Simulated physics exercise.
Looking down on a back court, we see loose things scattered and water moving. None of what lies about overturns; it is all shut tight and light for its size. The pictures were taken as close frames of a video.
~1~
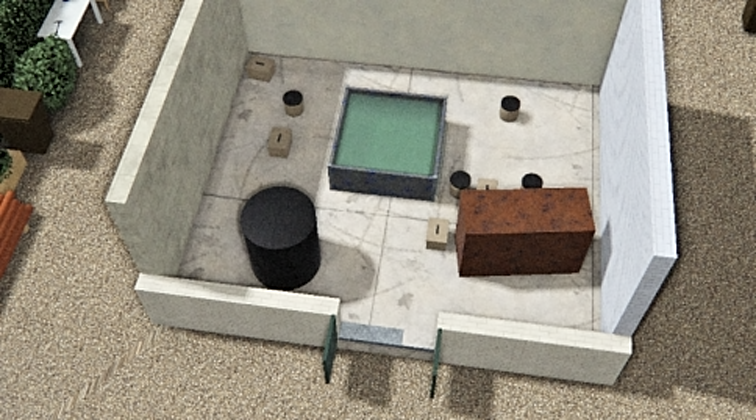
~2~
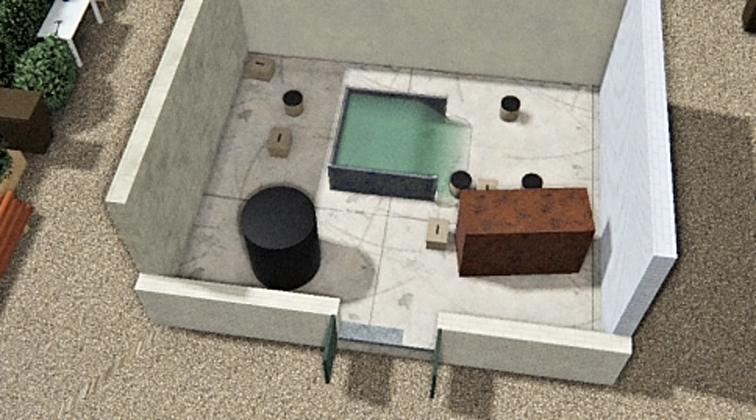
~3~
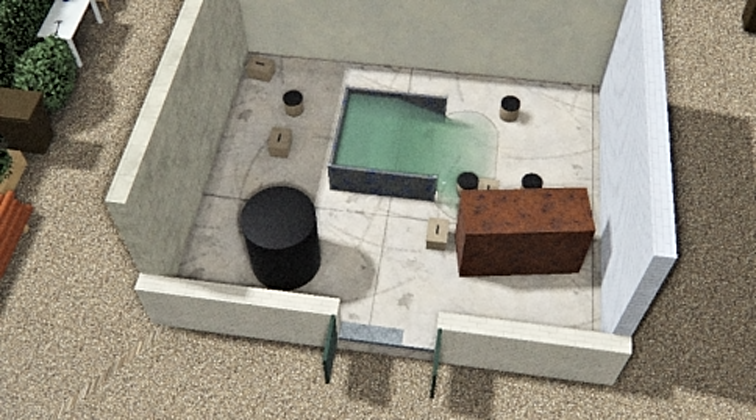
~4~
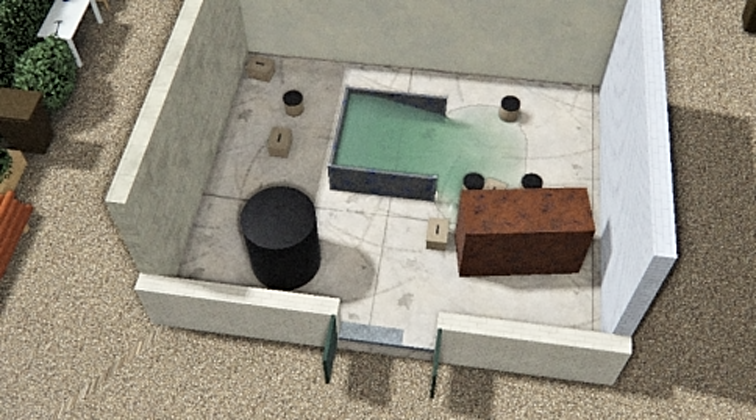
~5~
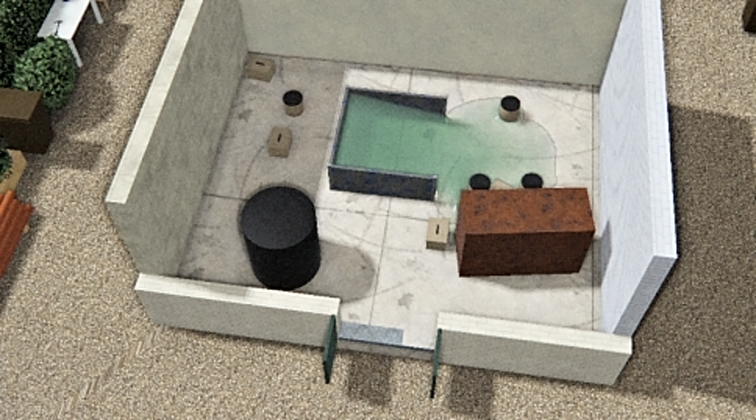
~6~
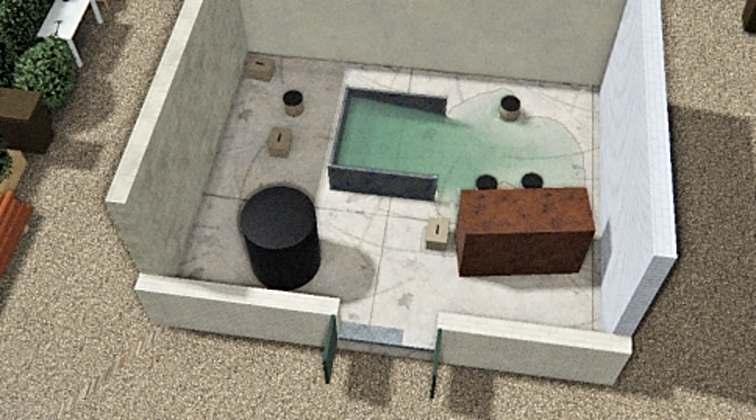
The video shows a walled court seen from above, where the right side of a dark-walled tank opens and green water spreads rightward across the pale floor, nudging a small black-topped container slightly right behind a rusty brown block.
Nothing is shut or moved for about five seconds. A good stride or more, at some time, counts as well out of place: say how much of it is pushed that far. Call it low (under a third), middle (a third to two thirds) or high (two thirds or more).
Middle.
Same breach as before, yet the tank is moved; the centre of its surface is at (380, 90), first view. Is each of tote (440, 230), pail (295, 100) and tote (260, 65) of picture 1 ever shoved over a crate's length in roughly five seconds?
Object by object: Below the mark, below the mark, below the mark.
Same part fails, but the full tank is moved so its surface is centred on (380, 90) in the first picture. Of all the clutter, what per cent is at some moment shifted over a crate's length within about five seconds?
Roughly 40 per cent.
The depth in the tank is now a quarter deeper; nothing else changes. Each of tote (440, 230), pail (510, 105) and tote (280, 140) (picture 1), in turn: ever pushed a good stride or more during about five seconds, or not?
Result by item: Didn't cover it; covered it; didn't cover it.
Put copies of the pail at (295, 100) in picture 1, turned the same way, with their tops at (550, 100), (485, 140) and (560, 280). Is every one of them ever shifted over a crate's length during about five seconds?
Result by item: Gets dislodged / gets dislodged / stays where it is.
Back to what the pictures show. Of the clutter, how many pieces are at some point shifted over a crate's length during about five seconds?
You get 4.
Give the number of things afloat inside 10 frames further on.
I make it 3 of them.
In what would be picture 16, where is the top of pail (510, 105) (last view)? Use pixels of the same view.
Somewhere near (543, 85).
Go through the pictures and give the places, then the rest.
A pail at (461, 179), on the bottom; a tote at (487, 190) rests on the ground; 0 of 8 have shifted, in the first picture.
A pail at (461, 179) rests on the ground; a tote at (487, 190) rests on the ground; 0 of 8 have shifted, in the second picture.
A pail at (468, 180) rests on the ground, close to its start; a tote at (488, 190), on the bottom; 1 of 8 have shifted, in the third picture.
A pail at (474, 181) rests on the ground, close to its start; a tote at (493, 191), on the bottom, close to its start; 2 of 8 have shifted, in the fourth picture.
A pail at (480, 182) rests on the ground, close to its start; a tote at (499, 193) rests on the ground, close to its start; 2 of 8 have shifted, in the fifth picture.
A pail at (487, 184) rests on the ground, a stride from its start; a tote at (505, 195), on the bottom, close to its start; 2 of 8 have shifted, in the sixth picture.
A moment on, 2 of 8 are well off their spots; 0 afloat.
Next, 4 of 8 are well off their spots; 3 afloat.
Later, 3 of 8 are well off their spots; 3 afloat.
In the end, 4 of 8 are well off their spots, and 4 have been at some point; 0 afloat.
